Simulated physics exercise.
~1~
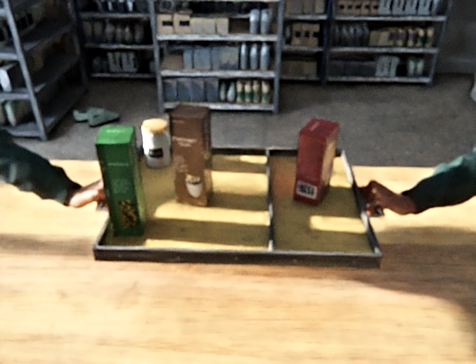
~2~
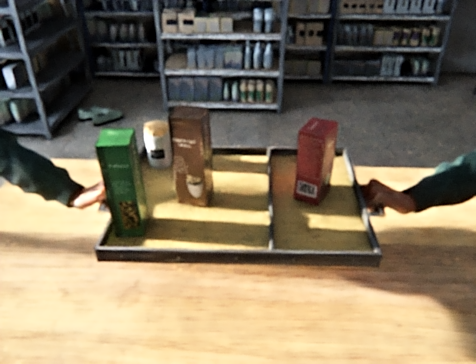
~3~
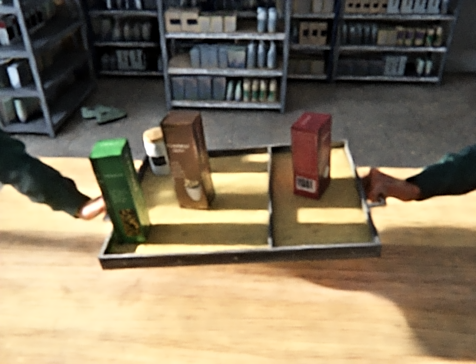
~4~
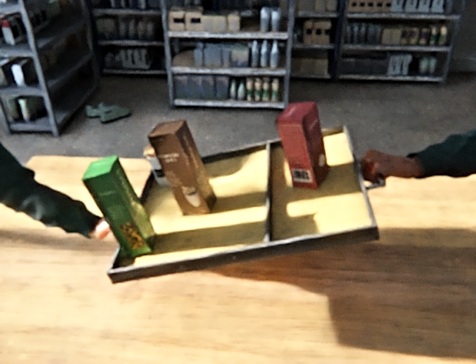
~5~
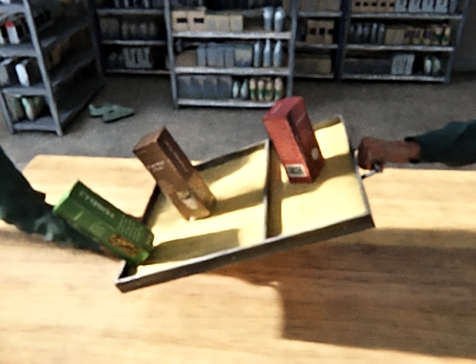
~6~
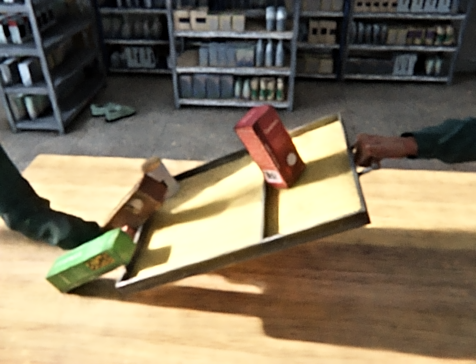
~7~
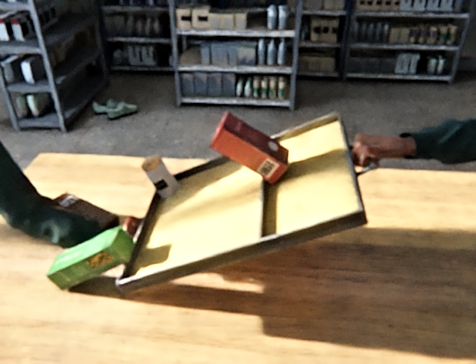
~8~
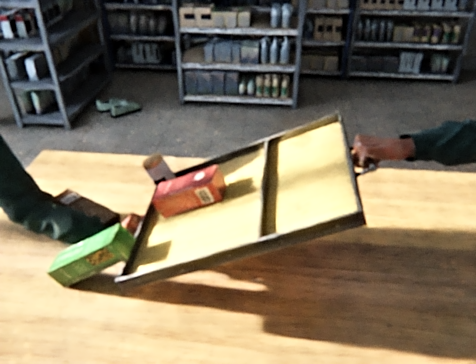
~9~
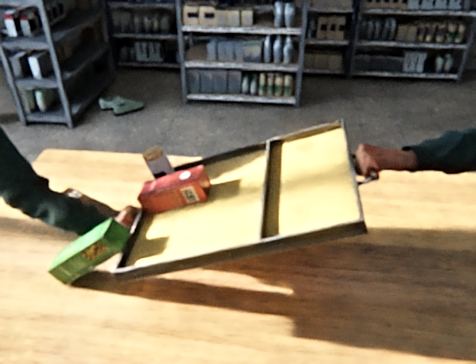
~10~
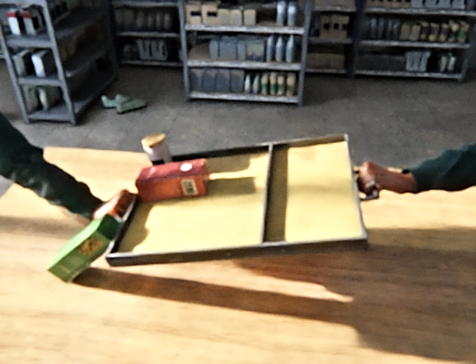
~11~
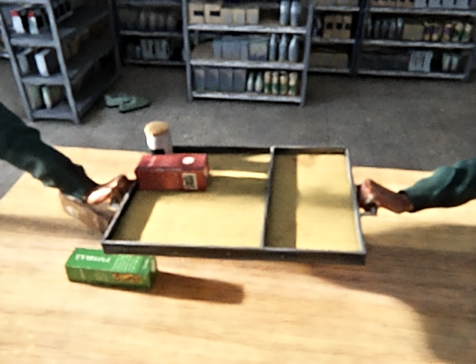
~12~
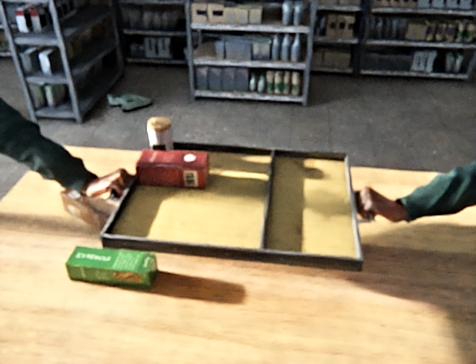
To begin with, two hands hold a shallow tray with a cross bar above a wooden table, with green, brown and red cartons and a small white jar standing on it. The tray tilts steadily, its left side dropping, and the cartons begin to lean. The green carton tips over the left edge, and the brown one follows it off. Next the red carton topples and slides left across the tray, stopping near the low side. The hands level the tray again, leaving the green and brown cartons off it, the red carton on its side and the jar upright at the back.
